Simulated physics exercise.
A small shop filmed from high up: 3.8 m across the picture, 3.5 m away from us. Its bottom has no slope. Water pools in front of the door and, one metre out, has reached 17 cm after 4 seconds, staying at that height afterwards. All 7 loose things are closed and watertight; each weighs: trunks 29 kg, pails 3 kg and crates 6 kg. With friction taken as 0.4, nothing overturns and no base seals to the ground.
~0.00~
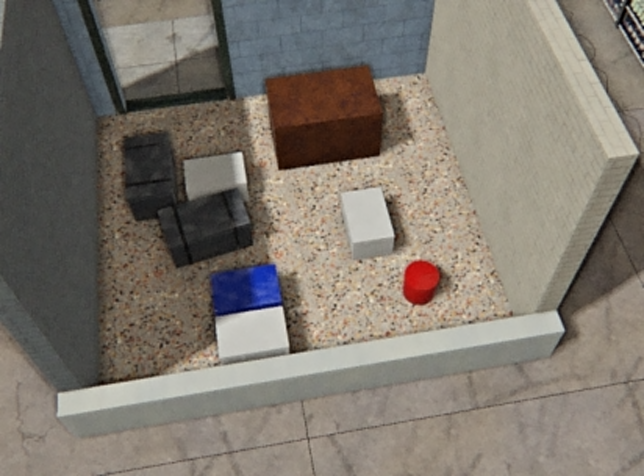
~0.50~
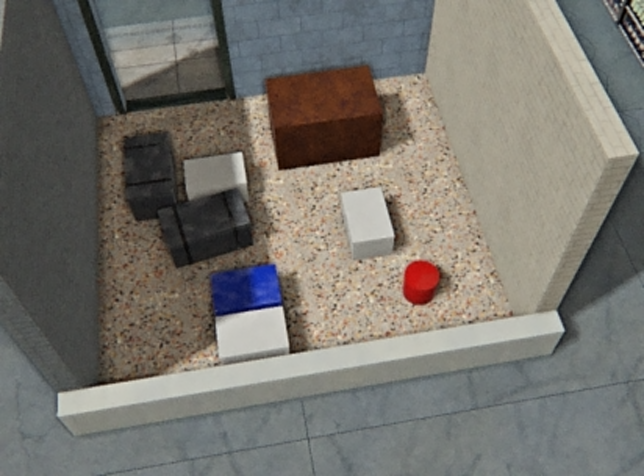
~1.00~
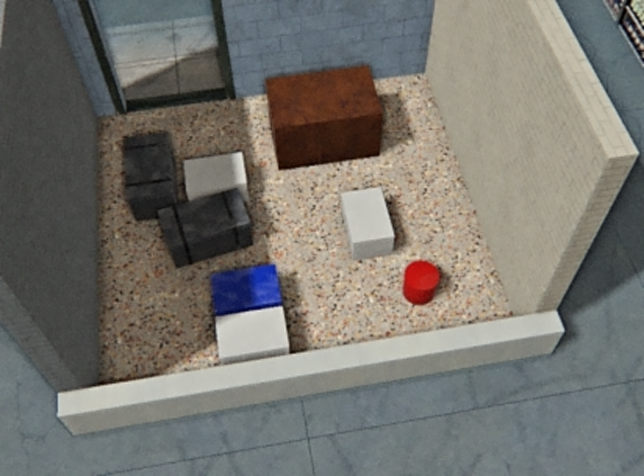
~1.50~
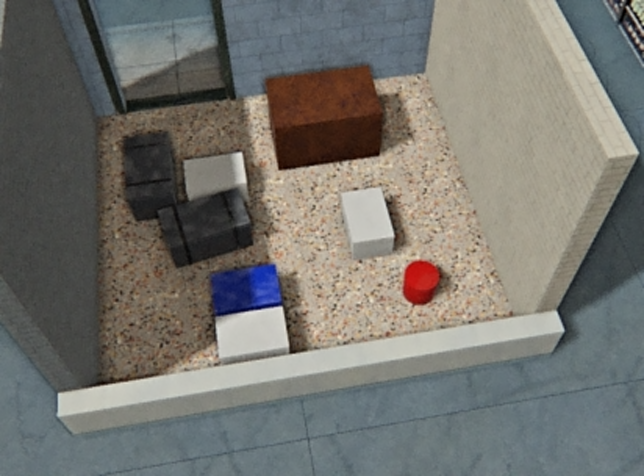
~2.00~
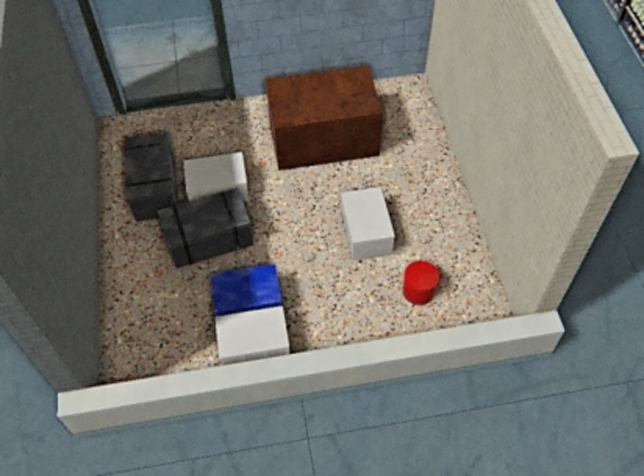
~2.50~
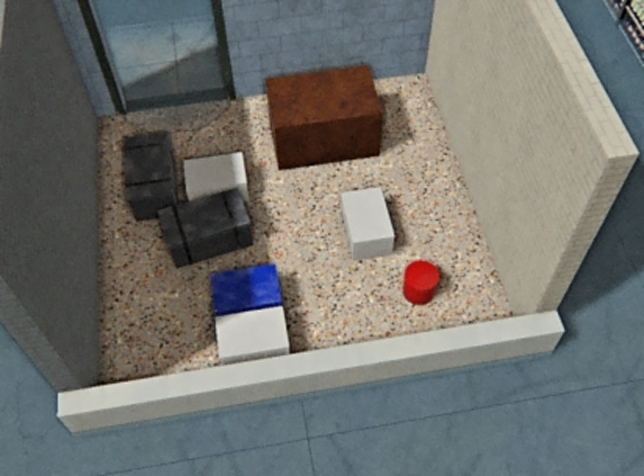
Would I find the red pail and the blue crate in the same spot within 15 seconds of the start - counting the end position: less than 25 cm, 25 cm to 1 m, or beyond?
Red pail: A short shift. Blue crate: A long trip.
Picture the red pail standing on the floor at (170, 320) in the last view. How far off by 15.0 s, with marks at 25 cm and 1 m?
I'd say it goes a long distance.
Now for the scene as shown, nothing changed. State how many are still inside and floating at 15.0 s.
I get 7.
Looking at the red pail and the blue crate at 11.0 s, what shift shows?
Close to 80 and 80 centimetres by then.
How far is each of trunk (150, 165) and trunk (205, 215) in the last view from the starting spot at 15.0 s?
300 cm and 150 cm respectively.
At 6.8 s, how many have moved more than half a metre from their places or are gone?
The number by then is 3.
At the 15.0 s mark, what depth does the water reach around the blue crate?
15 cm, roughly.
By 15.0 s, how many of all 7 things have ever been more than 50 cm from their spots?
The number is 7.
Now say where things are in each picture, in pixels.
The red pail at (422, 275), on the bottom; the blue crate at (246, 287) rests on the ground; water covers 0.0 m2; 0 of 7 have shifted, in the first frame.
The red pail at (422, 275), on the bottom; the blue crate at (246, 287) rests on the ground; 0.0 m2 under water; 0 of 7 have shifted, in the second frame.
The red pail at (422, 275), on the bottom; the blue crate at (246, 287) rests on the ground; 0.0 m2 under water; 0 of 7 have shifted, in the third frame.
The red pail at (422, 275), on the bottom; the blue crate at (246, 287) rests on the ground; water covers 0.0 m2; 0 of 7 have shifted, in the fourth frame.
The red pail at (422, 275) rests on the ground; the blue crate at (246, 287), on the bottom; water covers 0.0 m2; 0 of 7 have shifted, in the fifth frame.
The red pail at (422, 275) rests on the ground; the blue crate at (246, 287), on the bottom; 0.3 m2 under water; 0 of 7 have shifted, in the sixth frame.
After 3.5 s the red pail is near (422, 275), 0.0 m from its start, aground; the blue crate is near (246, 287), 0.0 m from its start, aground; 0 afloat.
After 6.8 s the red pail is near (438, 286), 0.2 m from its start, aground; the blue crate is near (246, 287), 0.0 m from its start, aground; 0 afloat.
After 11.0 s the red pail is near (505, 307), 0.8 m from its start, afloat; the blue crate is near (324, 277), 0.7 m from its start, afloat; 7 afloat.
After 15.0 s the red pail is near (490, 257), 0.6 m from its start, afloat; the blue crate is near (403, 123), 2.4 m from its start, afloat; 7 afloat.
